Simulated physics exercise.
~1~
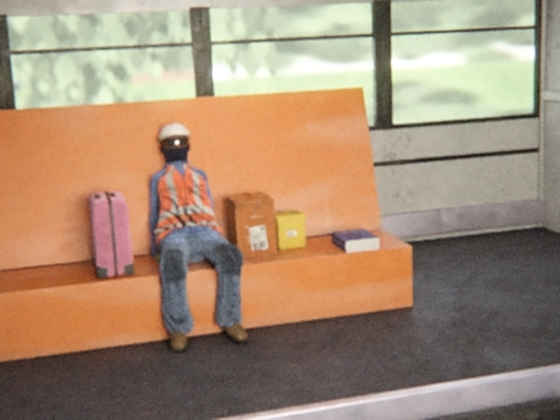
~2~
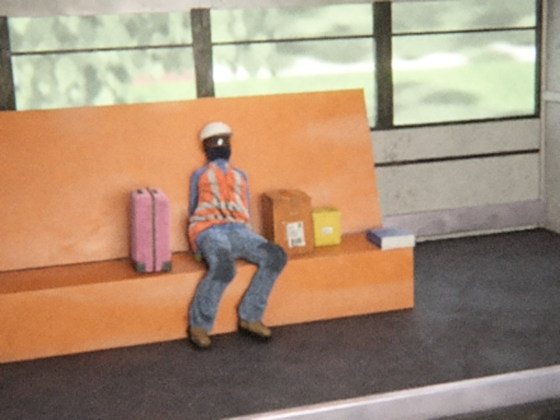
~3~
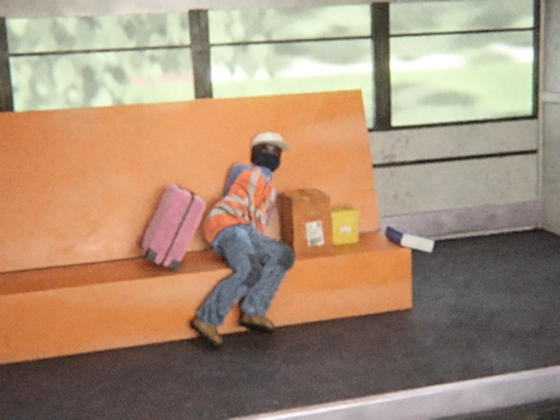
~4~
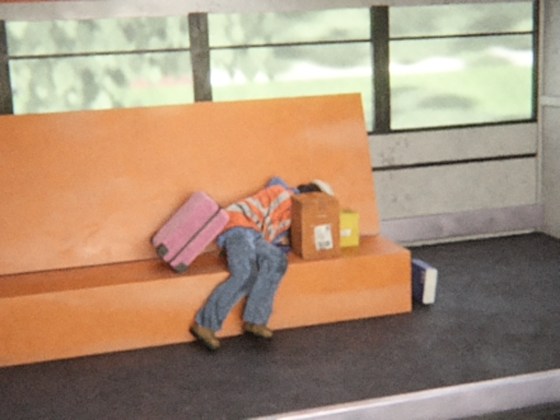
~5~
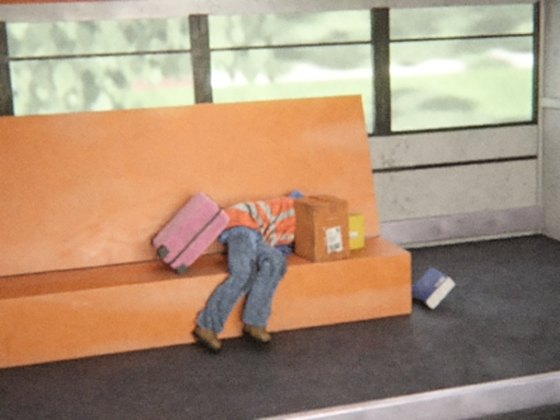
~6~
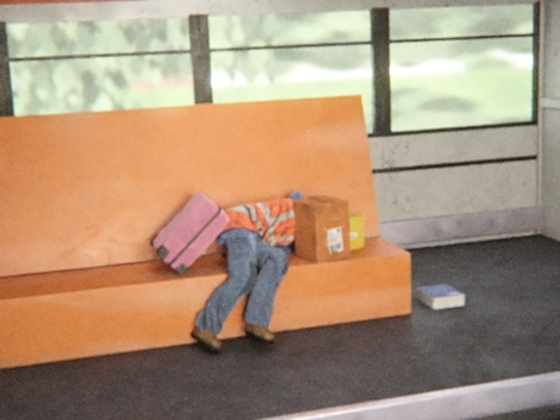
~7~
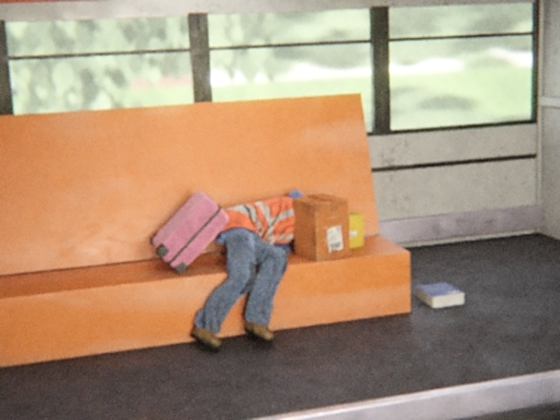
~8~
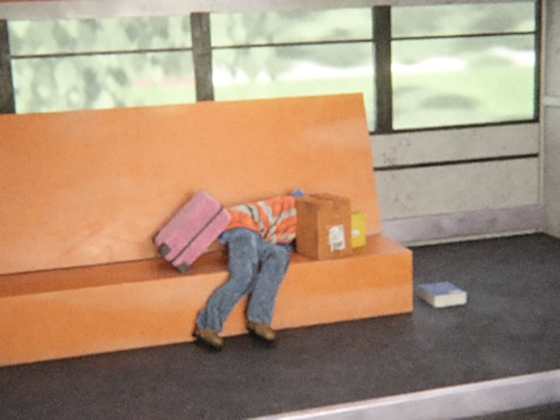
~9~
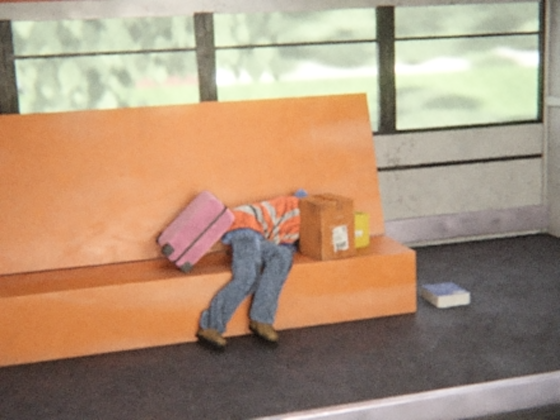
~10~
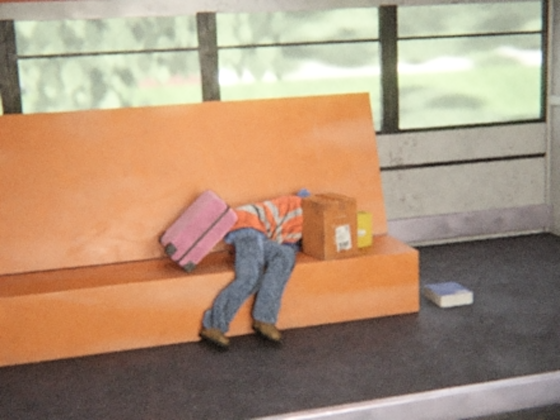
To begin with, a limp passenger in a white helmet and orange vest sits on an orange bench, a pink suitcase on the left and an orange-brown box, a yellow box and a blue-and-white book on the right. The passenger and all the items slide right along the seat. The suitcase tilts against the passenger, who slumps sideways to the right, while the book tips over the bench end. The passenger's head drops out of sight behind the larger box as the book tumbles to the floor. Finally, the book lies flat there, while the passenger stays slumped, the suitcase leans and both boxes remain upright on the bench.
